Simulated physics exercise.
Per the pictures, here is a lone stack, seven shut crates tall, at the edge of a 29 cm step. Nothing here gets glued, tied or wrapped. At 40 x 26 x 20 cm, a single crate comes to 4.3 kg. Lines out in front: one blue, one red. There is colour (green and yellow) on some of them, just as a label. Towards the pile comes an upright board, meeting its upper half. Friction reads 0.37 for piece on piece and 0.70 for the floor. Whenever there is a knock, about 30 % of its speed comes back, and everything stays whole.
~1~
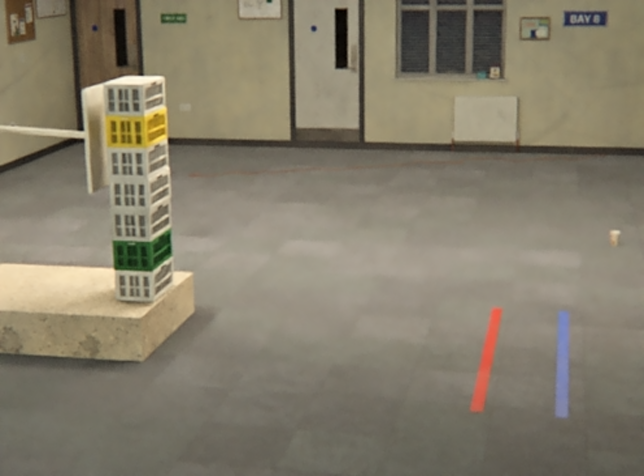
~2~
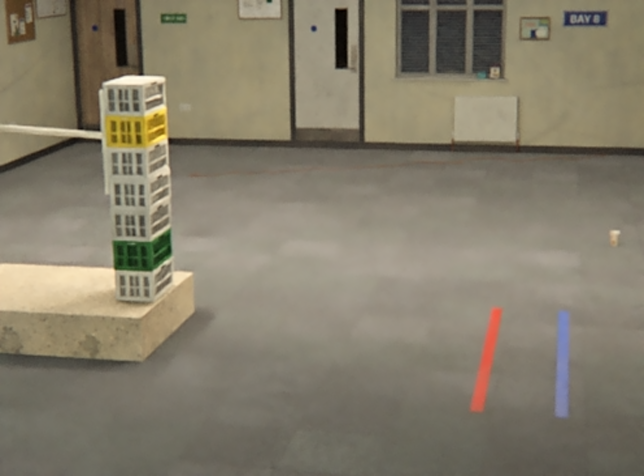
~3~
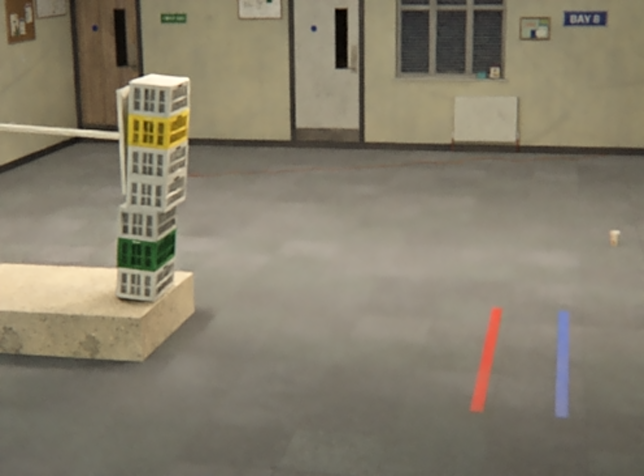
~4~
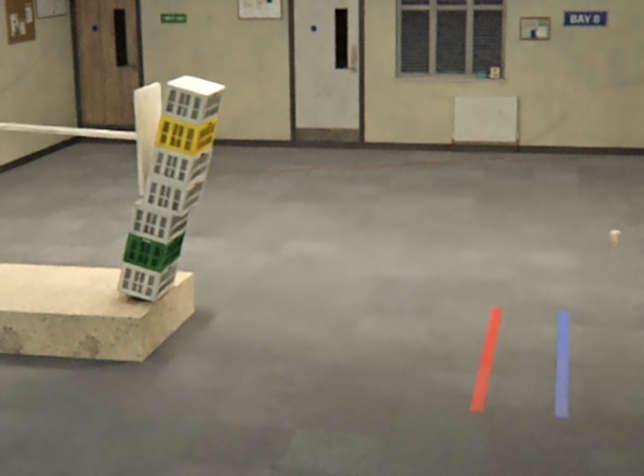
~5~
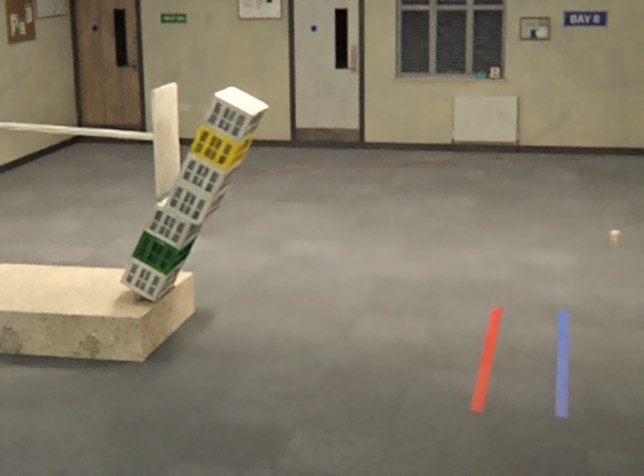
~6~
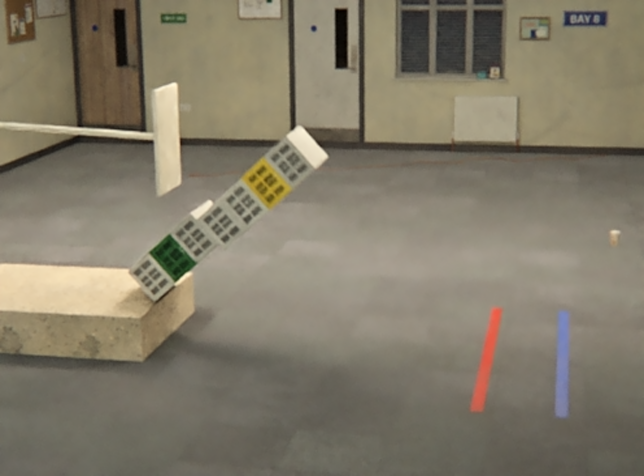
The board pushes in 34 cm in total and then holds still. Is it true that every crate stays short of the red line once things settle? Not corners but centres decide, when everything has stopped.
Yes, all of them stay short of it.
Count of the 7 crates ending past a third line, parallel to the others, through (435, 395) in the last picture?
That gives a count of 0.
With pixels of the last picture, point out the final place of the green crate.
Its centre finishes around pixel (226, 320) in the last picture.
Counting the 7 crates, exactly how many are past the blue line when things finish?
Number past the line: 0.
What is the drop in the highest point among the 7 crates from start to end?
Roughly 125 centimetres.
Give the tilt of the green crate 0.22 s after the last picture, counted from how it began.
Angle from initial pose, roughly 80 deg - estimate.
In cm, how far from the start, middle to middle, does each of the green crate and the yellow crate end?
Green: About 70 cm, yellow: About 200 cm.
Then, 0.08 s after the last picture, none of the 7 crates past the red line, 7 disturbed; green crate leaning 59°; yellow crate leaning 58°, 48 cm lower.
Then, 0.22 s after the last picture, none of the 7 crates past the red line, 7 disturbed; green crate on its side; yellow crate on its side.
Then, 0.46 s after the last picture, none of the 7 crates past the red line, 7 disturbed; yellow crate on its side; green crate on its side.
At rest, none of the 7 crates past the red line, 7 disturbed; yellow crate on its side; green crate on its side. The farthest middle lies 48 cm short of that line. As the last picture would show them, middles, yellow crate near (372, 327), green crate near (226, 320).
